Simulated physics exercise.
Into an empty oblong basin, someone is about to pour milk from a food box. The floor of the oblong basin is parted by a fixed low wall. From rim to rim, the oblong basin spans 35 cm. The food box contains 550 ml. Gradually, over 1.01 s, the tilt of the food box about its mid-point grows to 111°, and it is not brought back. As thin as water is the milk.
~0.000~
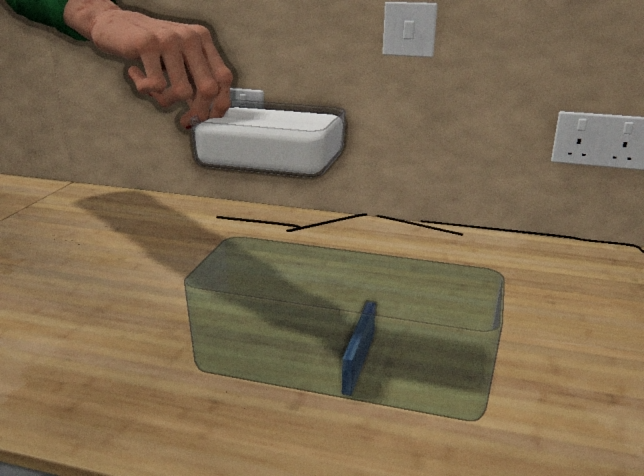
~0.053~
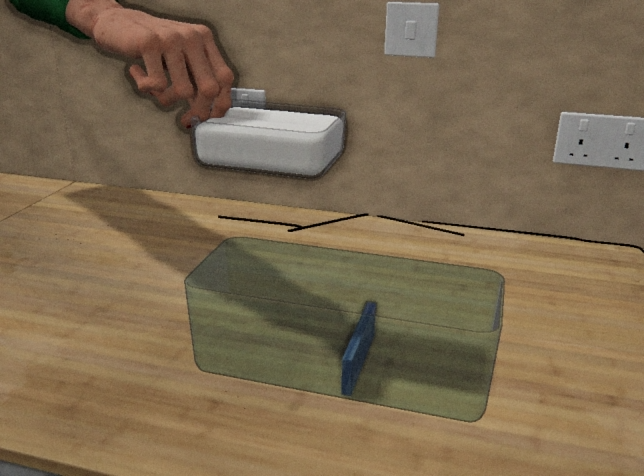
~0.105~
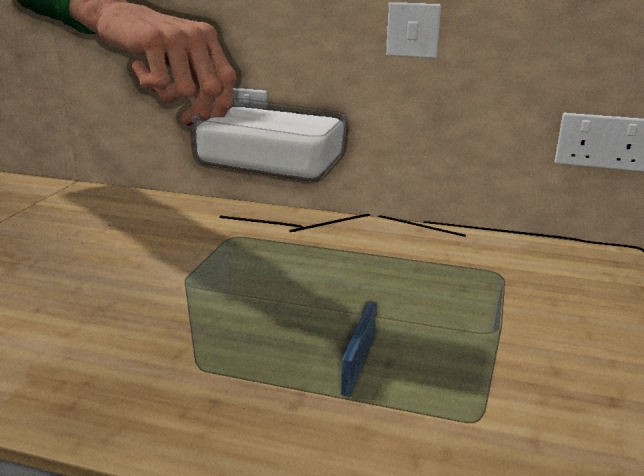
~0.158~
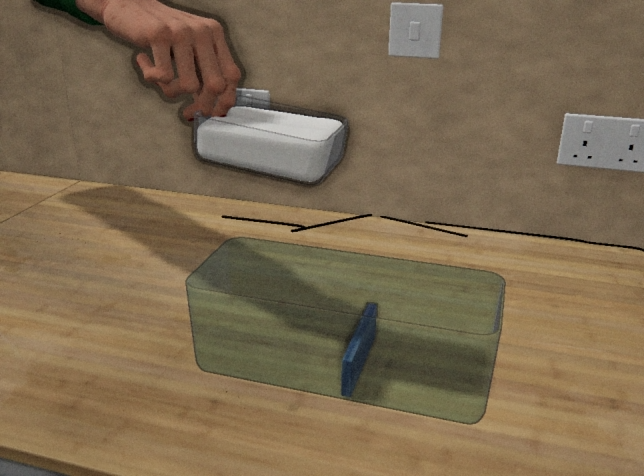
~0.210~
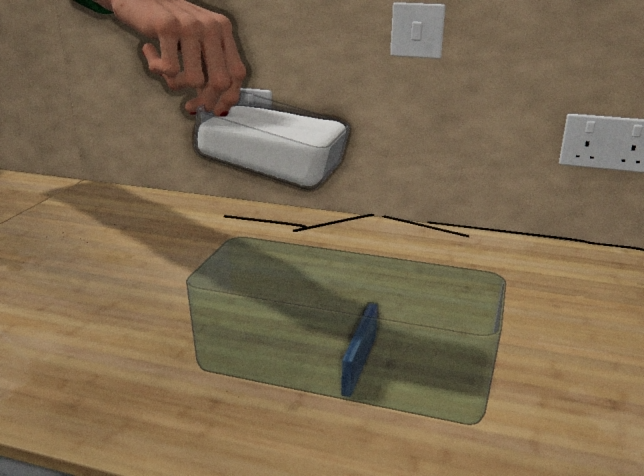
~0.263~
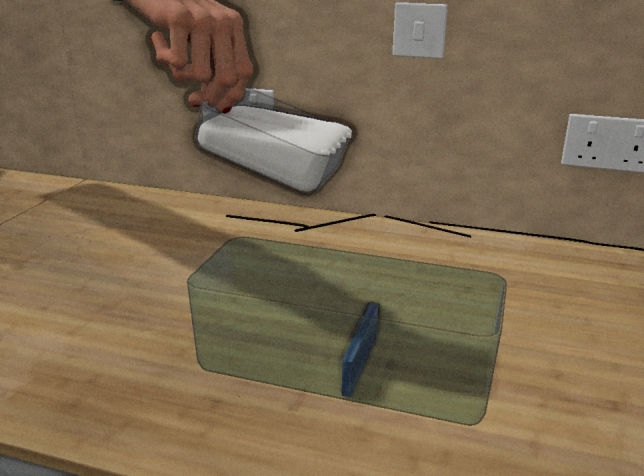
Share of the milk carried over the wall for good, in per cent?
Near 72 per cent.
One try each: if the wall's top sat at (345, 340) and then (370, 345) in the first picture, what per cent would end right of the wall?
It comes to 70 per cent, and then 60 per cent.
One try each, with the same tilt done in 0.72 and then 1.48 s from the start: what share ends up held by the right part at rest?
Respectively 70 and 75 %.
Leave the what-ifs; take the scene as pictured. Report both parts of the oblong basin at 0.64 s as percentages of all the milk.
Around 2 on the left and around 36 on the right.
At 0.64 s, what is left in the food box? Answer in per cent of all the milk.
About 14 per cent.
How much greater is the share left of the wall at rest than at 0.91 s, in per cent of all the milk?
Near 6 percent, more or less.
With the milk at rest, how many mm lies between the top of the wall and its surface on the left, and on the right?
On the left it's about 46 mm; on the right, about 28 mm.
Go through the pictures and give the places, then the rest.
In the first picture, tilt 0°; pouring edge (335, 122); surface from (213, 116) to (335, 126); the oblong basin's rim runs from (206, 260) to (502, 302); the wall's top is at (360, 330).
In the second picture, tilt 1°; pouring edge (336, 123); surface from (213, 116) to (335, 127).
In the third picture, tilt 3°; pouring edge (337, 127); surface from (214, 115) to (336, 129).
In the fourth picture, tilt 7°; pouring edge (338, 132); surface from (216, 115) to (337, 131).
In the fifth picture, tilt 11°; pouring edge (339, 138); surface from (217, 115) to (340, 133).
In the sixth picture, tilt 18°; pouring edge (339, 146); surface from (219, 115) to (340, 139); 4 per cent is over the edge.
By 0.64 s the tilt is 78° and 14 per cent is still to pour, 2 is left of the wall and 35 right of it.
By 0.91 s the tilt is 108° and 2 per cent is still to pour, 15 is left of the wall and 72 right of it.
By 1.20 s the tilt is 111° and 0 per cent is still to pour, 21 is left of the wall and 72 right of it.
By 1.51 s the tilt is 111° and 0 per cent is still to pour, 21 is left of the wall and 72 right of it.
At rest 21 per cent lies left of the wall, 72 right of it and 7 outside.
